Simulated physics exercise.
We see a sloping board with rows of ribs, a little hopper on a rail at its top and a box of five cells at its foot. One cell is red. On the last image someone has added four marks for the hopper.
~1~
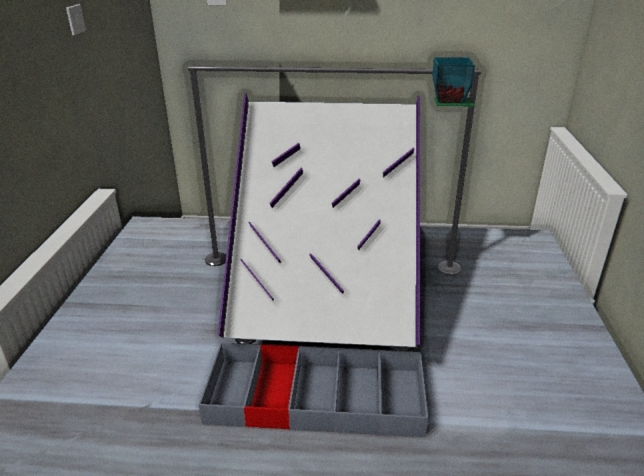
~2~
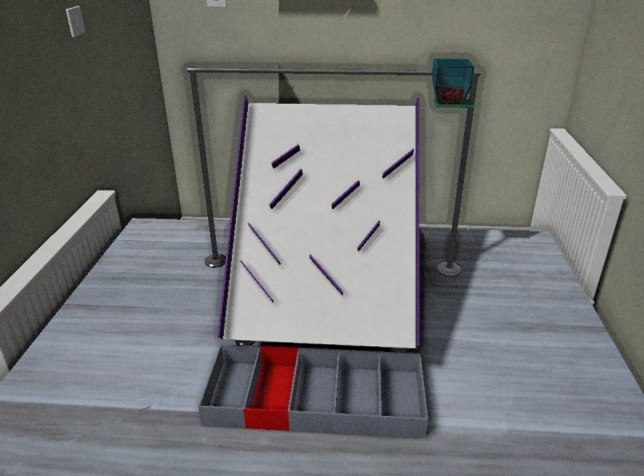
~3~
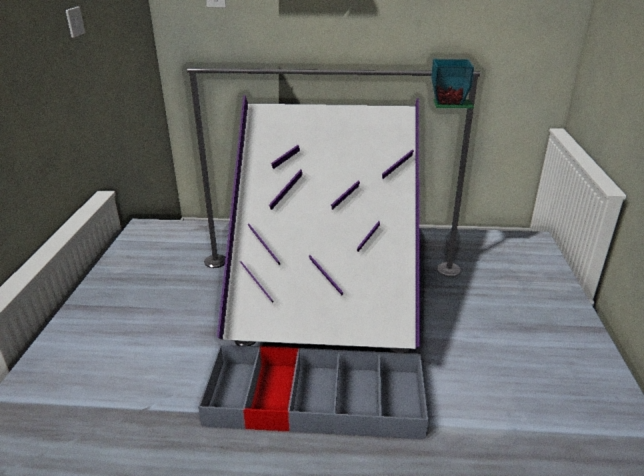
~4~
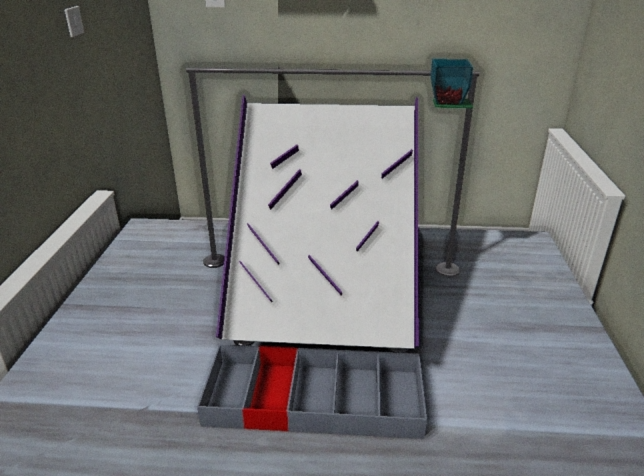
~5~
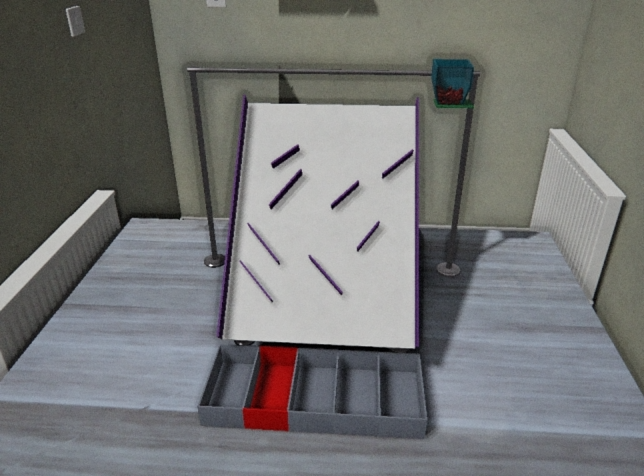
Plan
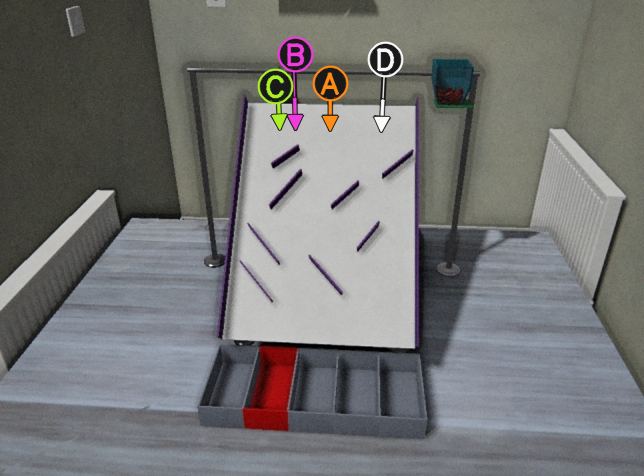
Nothing moved as a small teal hopper holding reddish beans stayed at the upper right of a rail, above a sloping white board with purple ribs and a five-cell box with one red cell.
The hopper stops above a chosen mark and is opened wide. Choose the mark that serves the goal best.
Best: A.
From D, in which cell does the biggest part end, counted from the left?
The fourth from the left.
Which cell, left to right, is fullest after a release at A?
It is the second one.
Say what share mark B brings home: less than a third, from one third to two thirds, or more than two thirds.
Less than a third.
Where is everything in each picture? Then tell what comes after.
The first frame shows hopper near (450, 95), kidney beans, door shut.
The second frame shows ribs (271, 163) to (299, 144), (383, 173) to (414, 149), (270, 205) to (301, 169).
The third frame shows ribs (332, 205) to (359, 181), (248, 223) to (278, 262), (358, 248) to (379, 221).
The fourth frame shows ribs (239, 261) to (270, 300), (308, 255) to (341, 292).
The fifth frame shows red cell near (266, 418), number 2 of 5 from the left.
On the marked copy, mark A meets the board at (330, 125); mark B meets the board at (295, 124); mark C meets the board at (279, 124); mark D meets the board at (381, 126).
Choosing A, close to half in the red cell, close to half in other cells.
Choosing B, close to a quarter in the red cell, close to two thirds in other cells, a small share held on the board.
Choosing C, a small share in the red cell, the bulk in other cells, a small share held on the board.
Choosing D, a small share in the red cell, the bulk in other cells.
